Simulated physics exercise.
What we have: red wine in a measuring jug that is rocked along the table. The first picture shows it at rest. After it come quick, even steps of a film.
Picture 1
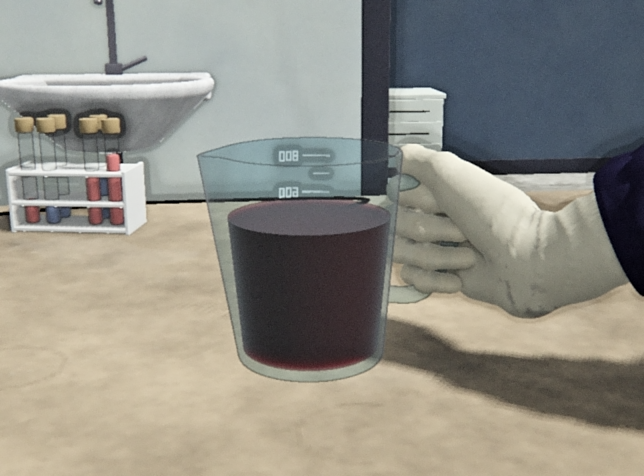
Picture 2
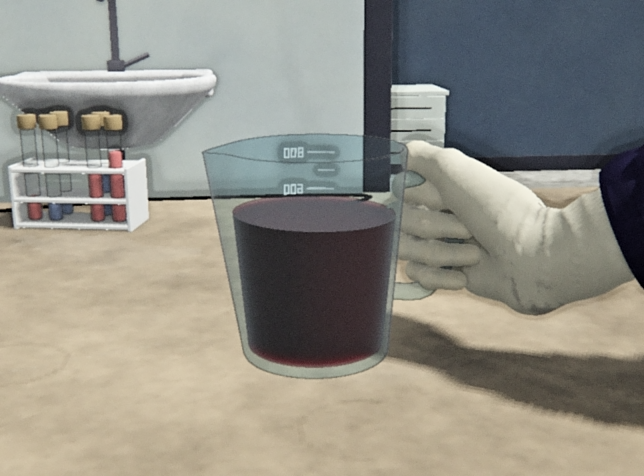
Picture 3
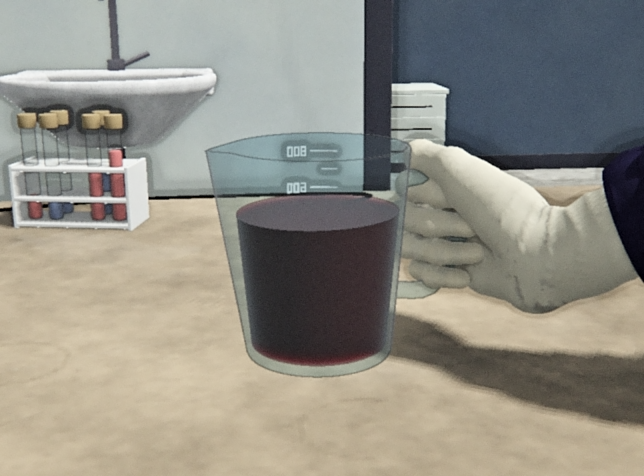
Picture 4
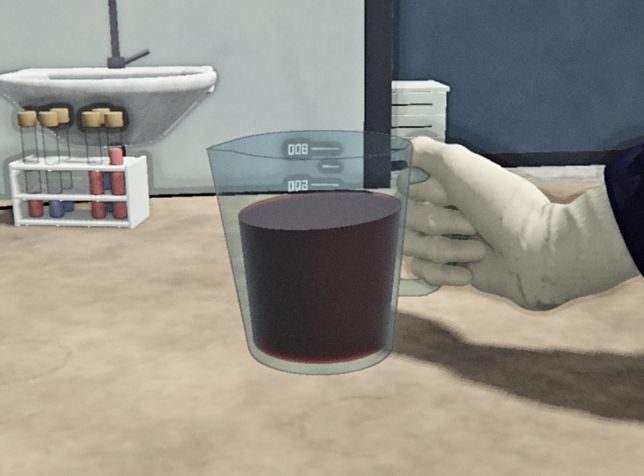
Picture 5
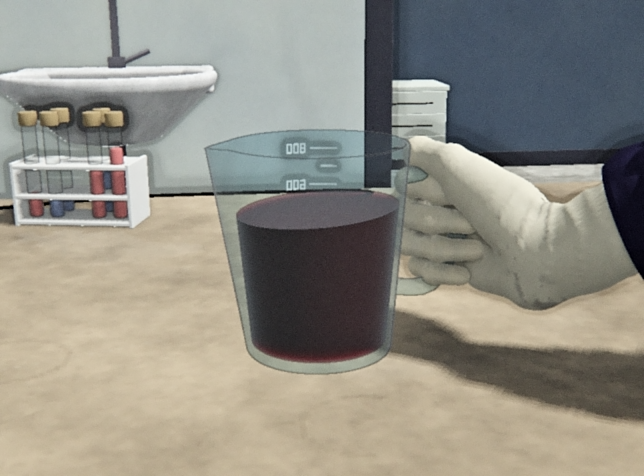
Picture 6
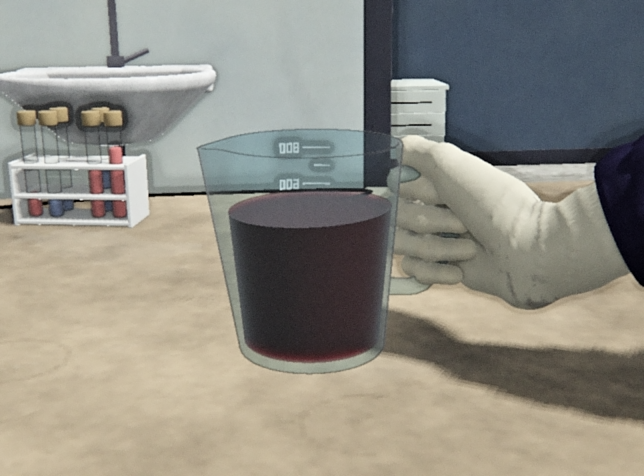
In a laboratory with a pale, mottled benchtop, seen from the front and slightly above, a white sink and a rack of cork-topped tubes stand at left behind the bench. A white-gloved hand at right grips a clear bluish measuring jug holding dark red liquid. The hand shifts the jug slightly right, then back left, as the liquid's surface tilts faintly higher at right and levels, while the view stays almost still.
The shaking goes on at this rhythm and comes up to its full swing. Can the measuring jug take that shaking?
As it turns out, it keeps it all in.
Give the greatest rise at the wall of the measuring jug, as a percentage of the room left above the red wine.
Near 20 in a hundred.
Next, the highest wave so far stays far below the rim.
Finally, the highest wave so far stays far below the rim; nothing has left it.
